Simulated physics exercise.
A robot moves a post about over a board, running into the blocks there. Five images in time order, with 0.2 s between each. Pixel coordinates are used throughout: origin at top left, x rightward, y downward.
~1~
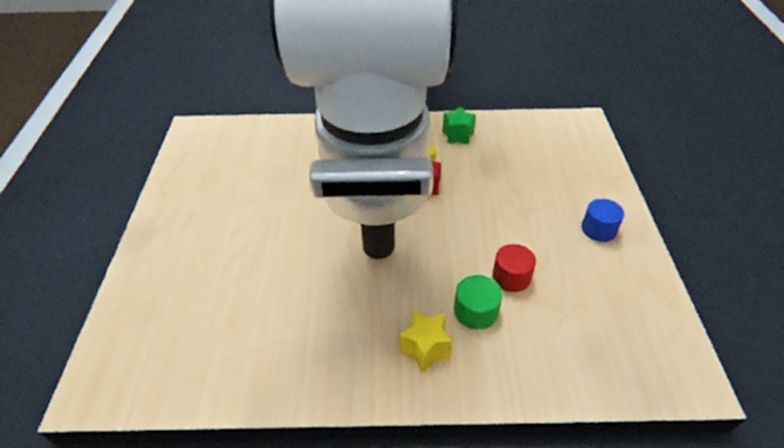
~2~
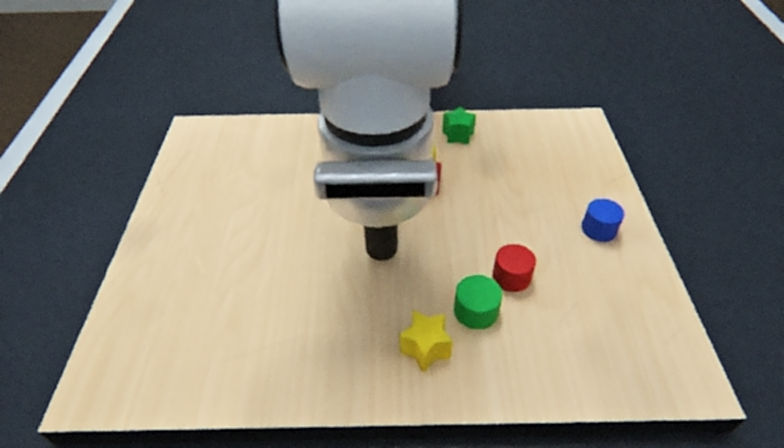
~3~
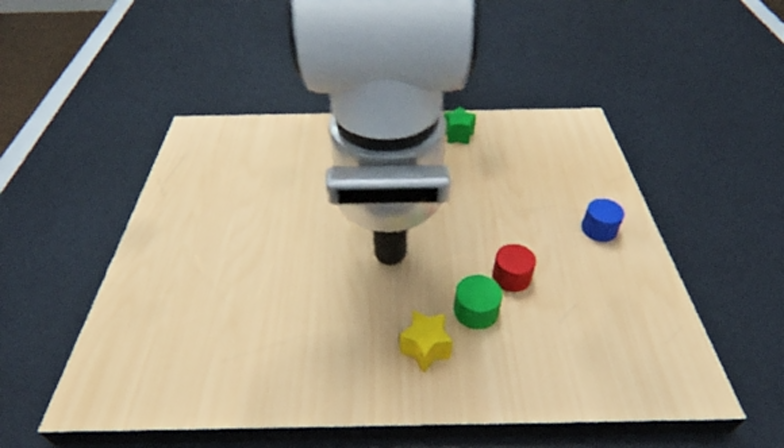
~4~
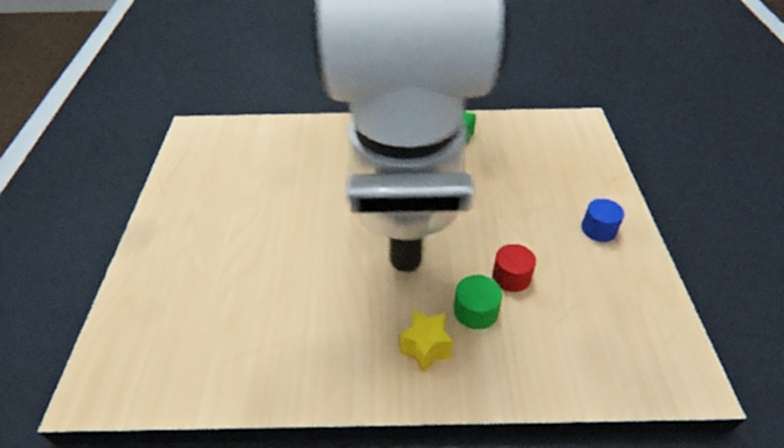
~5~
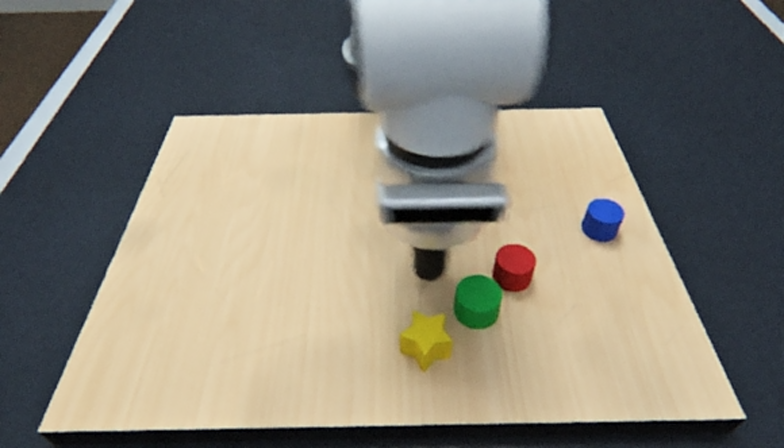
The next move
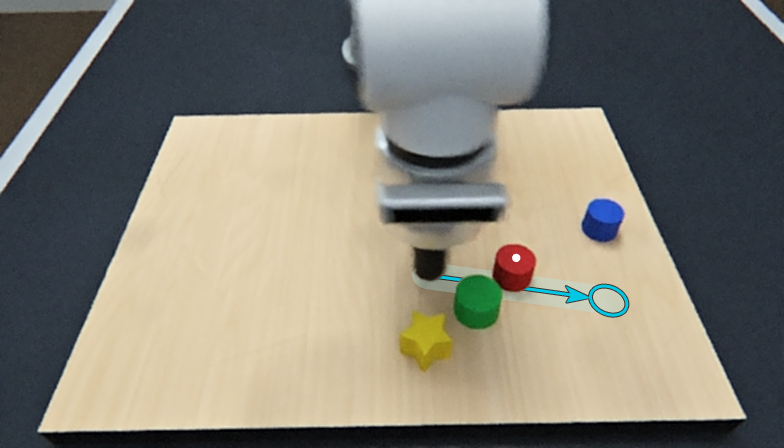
In the video, a robot arm holding a dark post stays nearly still over a wooden board, then moves right and slightly toward the viewer, nearing a green cylinder, while the colored blocks in view stay in place.
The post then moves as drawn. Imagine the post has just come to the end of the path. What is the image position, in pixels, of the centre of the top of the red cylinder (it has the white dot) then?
Its top centre lands on (579, 248).
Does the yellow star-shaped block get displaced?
I expect not.
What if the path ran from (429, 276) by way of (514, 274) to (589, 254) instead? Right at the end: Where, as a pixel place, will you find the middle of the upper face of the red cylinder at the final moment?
At the end it should sit near (624, 260).
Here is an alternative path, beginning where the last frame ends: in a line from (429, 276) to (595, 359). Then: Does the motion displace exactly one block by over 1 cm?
I believe so.
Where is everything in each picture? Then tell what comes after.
Post tip at (379, 248); block tops, yellow star-shaped block at (427, 330); green cylinder at (479, 292); red cylinder at (516, 258), in the first picture.
Post at (382, 250); blocks unchanged, in the second picture.
Post at (391, 254); blocks unchanged, in the third picture.
Post at (406, 261); blocks unchanged, in the fourth picture.
Post at (429, 269); yellow star-shaped block at (427, 330); green cylinder at (479, 292); red cylinder at (516, 258), in the fifth picture.
Path on the board, in a line from (429, 276) to (609, 300); the dot is on the red cylinder.
What follows on the original path. One third of the way, post at (490, 277); green cylinder at (490, 298); red cylinder at (527, 257).
Two thirds of the way, post at (550, 285); green cylinder at (490, 298); red cylinder at (571, 250).
At the end, post at (612, 294); yellow star-shaped block in place; green cylinder at (490, 298); red cylinder at (579, 248).
